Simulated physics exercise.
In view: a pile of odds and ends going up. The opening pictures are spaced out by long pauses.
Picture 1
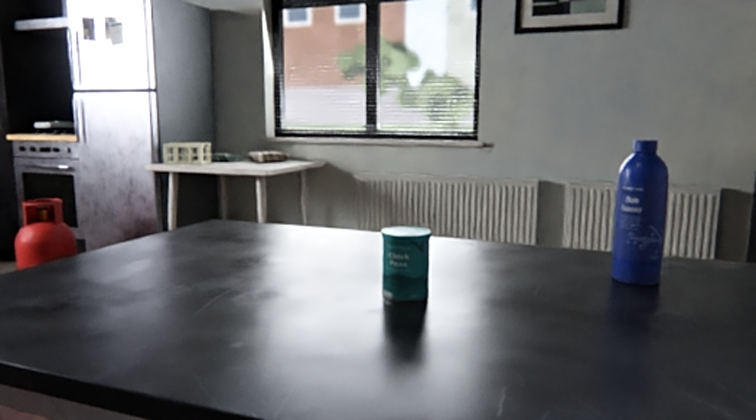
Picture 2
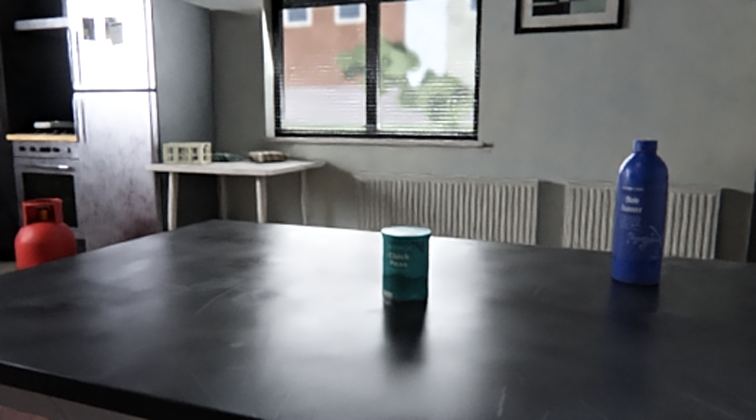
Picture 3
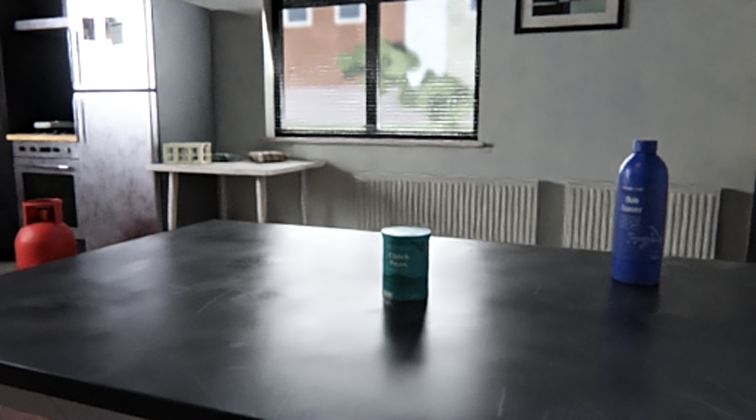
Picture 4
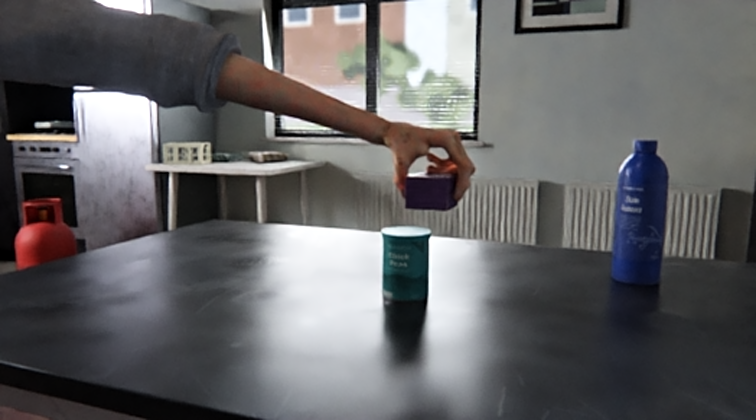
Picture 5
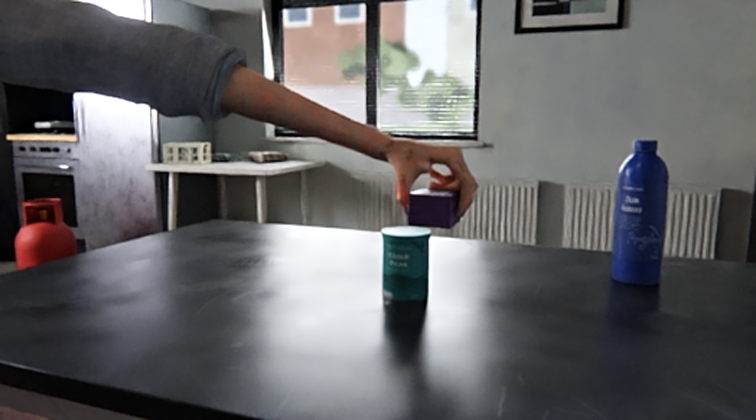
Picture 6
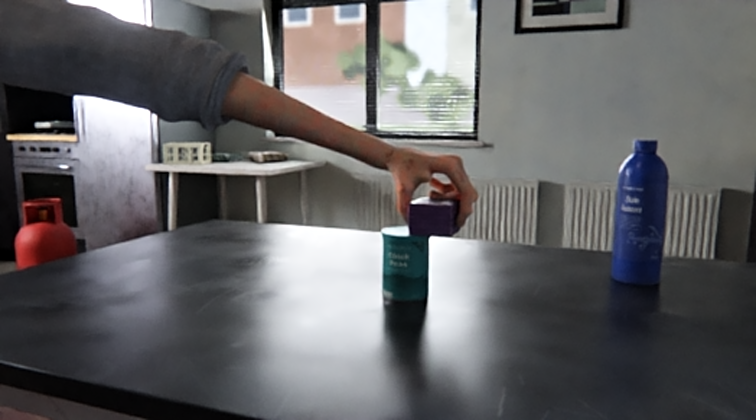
In a grey kitchen, a hand reaching from the left lowers a purple block onto a turquoise pot near a blue bottle.
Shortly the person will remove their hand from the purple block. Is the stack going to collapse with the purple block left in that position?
It is going to lose a part.
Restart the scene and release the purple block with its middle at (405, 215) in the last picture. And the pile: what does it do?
Observed: Pile steady.
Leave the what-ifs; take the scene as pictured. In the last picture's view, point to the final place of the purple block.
Near (445, 280).
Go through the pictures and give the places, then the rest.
In the first picture, the last thing is not in view yet; turquoise pot (406, 263).
In the second picture, the last thing is not in view yet; turquoise pot (406, 263).
In the third picture, the last thing is not in view yet; turquoise pot (406, 263).
The fourth picture shows still above its spot; purple block (432, 191); turquoise pot (406, 263).
The fifth picture shows still above its spot; purple block (435, 208); turquoise pot (406, 263).
The sixth picture shows set down, still held; purple block (435, 217); turquoise pot (406, 263).
Then, 0.30 s past the last view, purple block now fallen.
Then, 0.50 s past the last view, things are still on the move.
Then, 1.90 s past the last view, nothing new.
Finally, fallen, purple block; the other 2 still in place. Final places as the last picture's camera would see them, purple block near (445, 280). The pile comes apart.
